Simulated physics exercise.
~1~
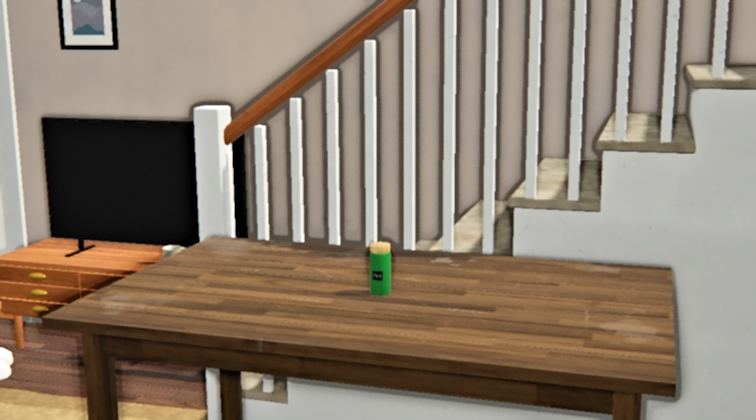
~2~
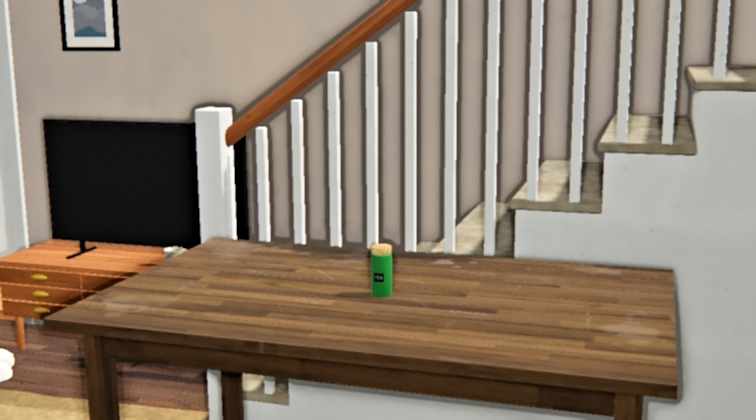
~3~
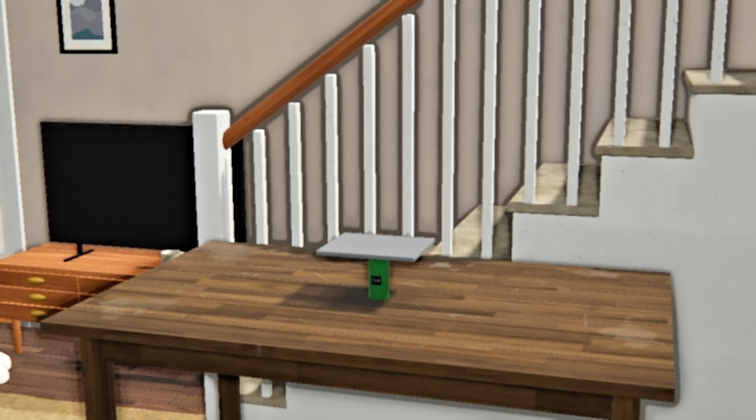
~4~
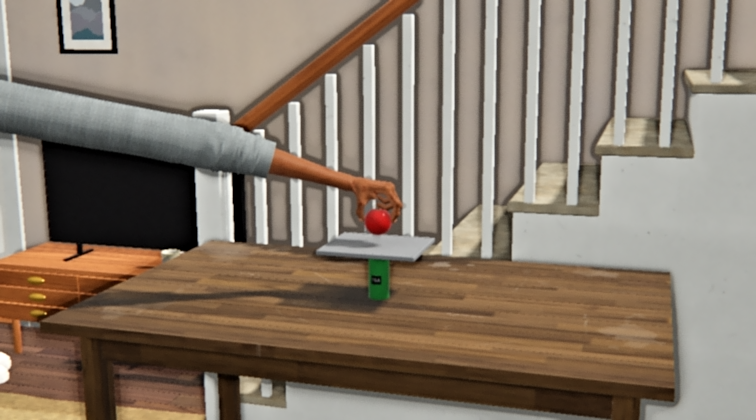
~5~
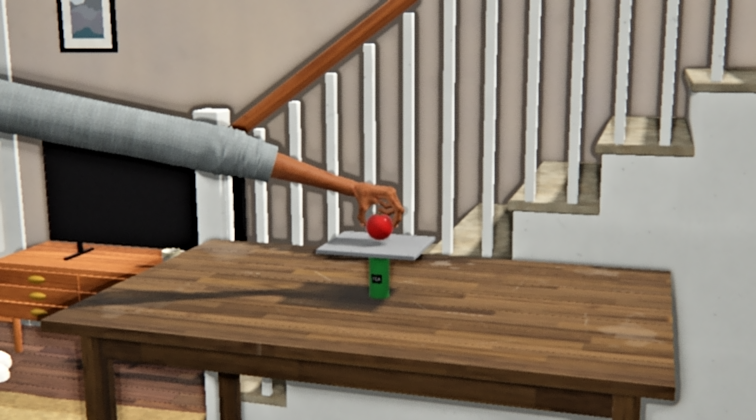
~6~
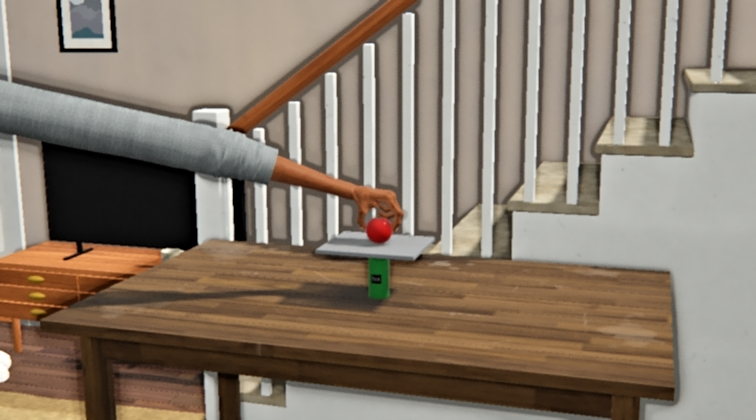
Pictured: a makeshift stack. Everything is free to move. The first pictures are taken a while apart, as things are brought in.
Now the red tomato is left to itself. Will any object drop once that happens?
No, it never falters.
Then, 0.20 s past the last view, nothing moves.
Then, 0.50 s past the last view, red tomato resting near (379, 230).
Finally, all 3 still in place. Final places as the last picture's camera would see them, red tomato near (379, 230). The stack stays up.
